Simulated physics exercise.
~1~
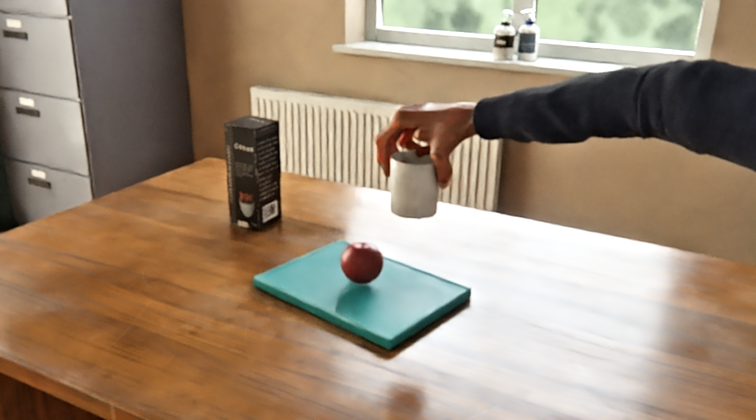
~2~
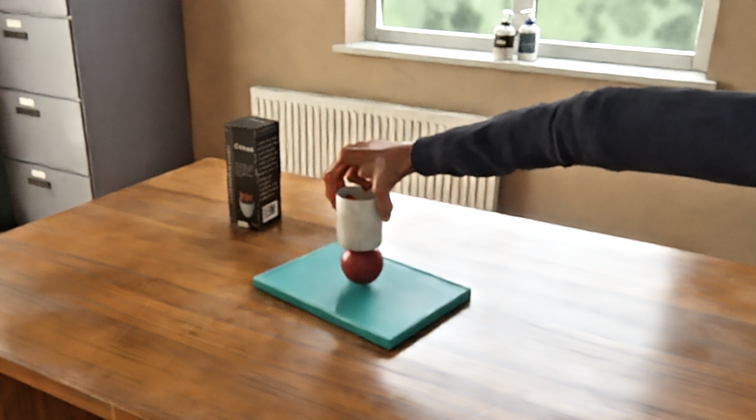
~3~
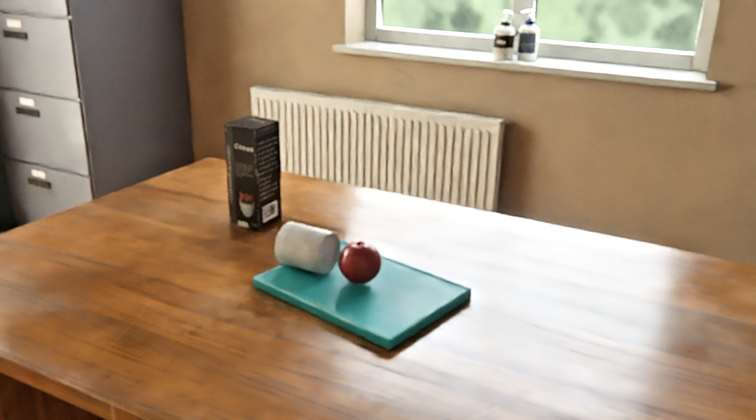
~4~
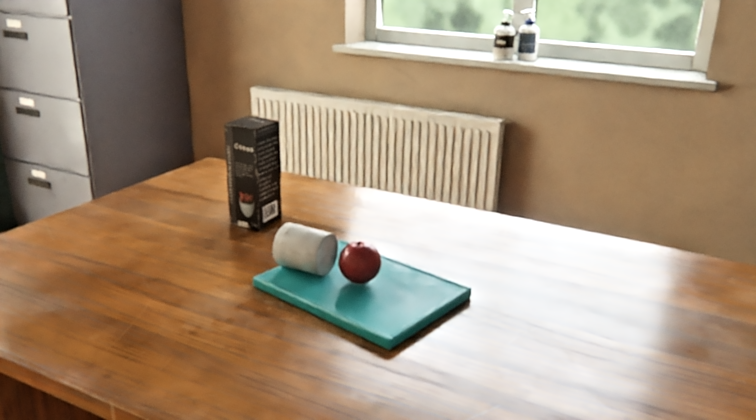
A hand setting a white cup on a red apple on a turquoise board, the cup toppling left onto its side.
